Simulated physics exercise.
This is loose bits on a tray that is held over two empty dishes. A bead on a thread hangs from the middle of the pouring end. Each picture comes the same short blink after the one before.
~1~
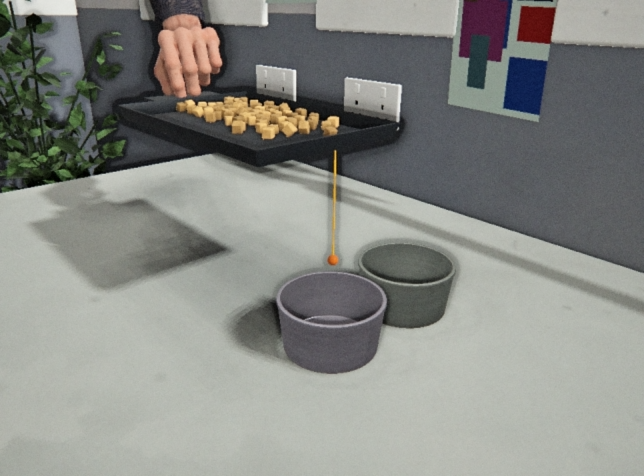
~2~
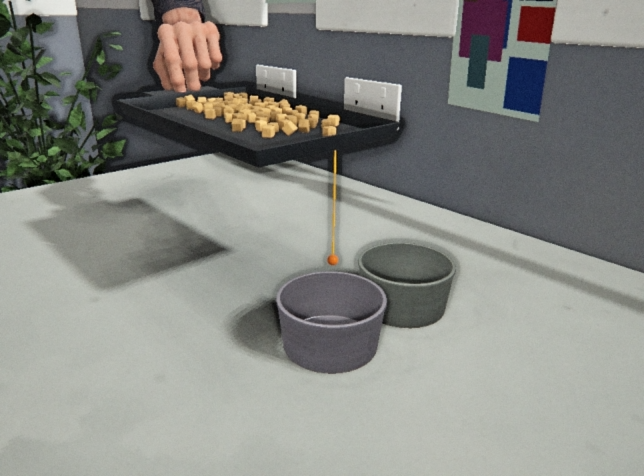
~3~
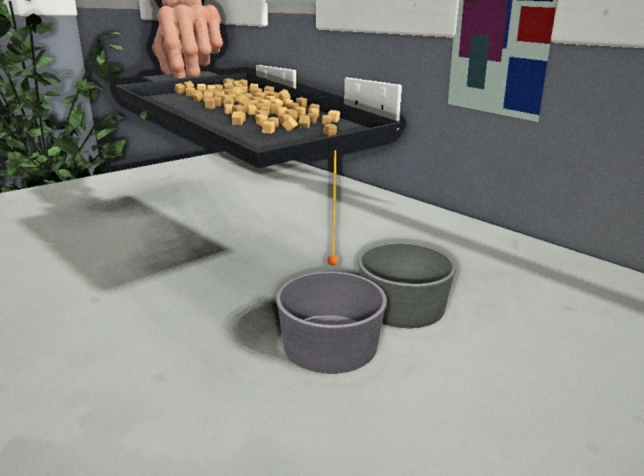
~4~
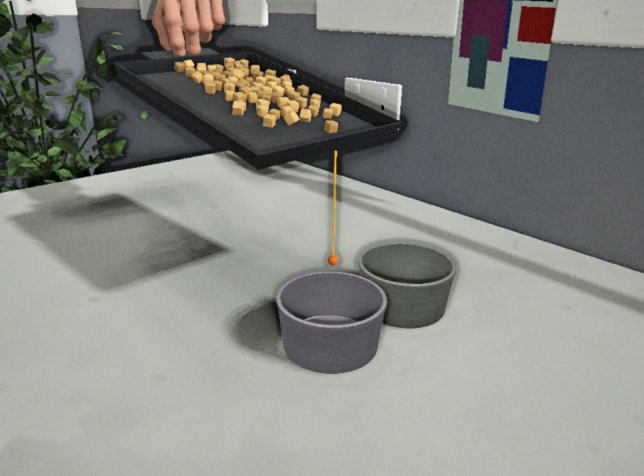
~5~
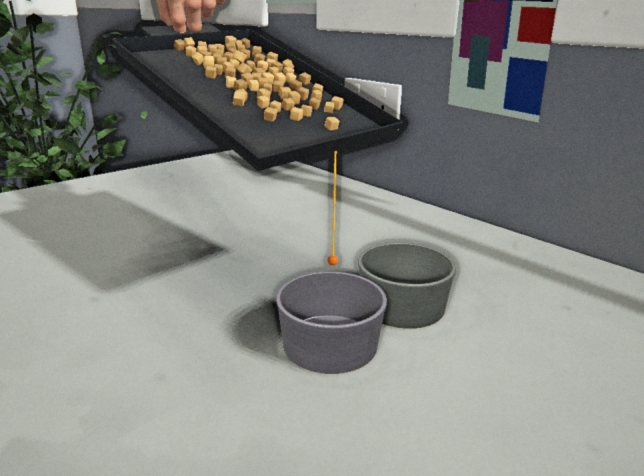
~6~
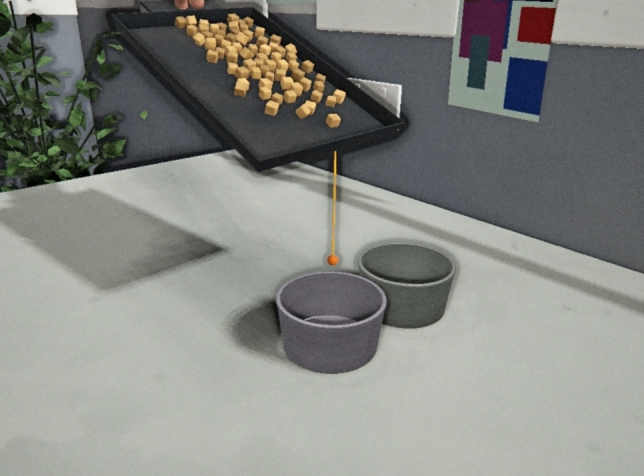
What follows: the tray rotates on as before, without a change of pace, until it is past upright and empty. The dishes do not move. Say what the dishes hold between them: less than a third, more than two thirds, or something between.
Together they catch from one third to two thirds.
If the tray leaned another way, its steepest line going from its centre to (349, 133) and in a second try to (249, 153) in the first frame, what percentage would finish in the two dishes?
First some 80, then 20 per cent.
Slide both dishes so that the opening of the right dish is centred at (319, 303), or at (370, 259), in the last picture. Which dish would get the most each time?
First right, then the dish on the left.
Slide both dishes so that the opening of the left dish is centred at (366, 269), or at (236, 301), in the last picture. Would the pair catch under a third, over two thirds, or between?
First under a third, then under a third.
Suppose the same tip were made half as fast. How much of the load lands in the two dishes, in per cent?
About 60 per cent.
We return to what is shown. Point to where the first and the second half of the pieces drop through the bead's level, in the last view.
At about (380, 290), then at (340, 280).
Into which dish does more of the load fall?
It is the left one.
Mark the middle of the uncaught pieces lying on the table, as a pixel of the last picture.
Around (416, 450).
Soon, tray tipped steeply; most on the tray; a small part in the air.
A while on, tray tipped past a quarter turn; a small part on the tray; about a quarter in the left dish; a small part in the right dish; about half outside both; a small part in the air.
Towards the end, tray tipped past a quarter turn; about a third in the left dish; a small part in the right dish; about half outside both.
Finally, tray tipped past a quarter turn; about a third in the left dish; a small part in the right dish; about half outside both.
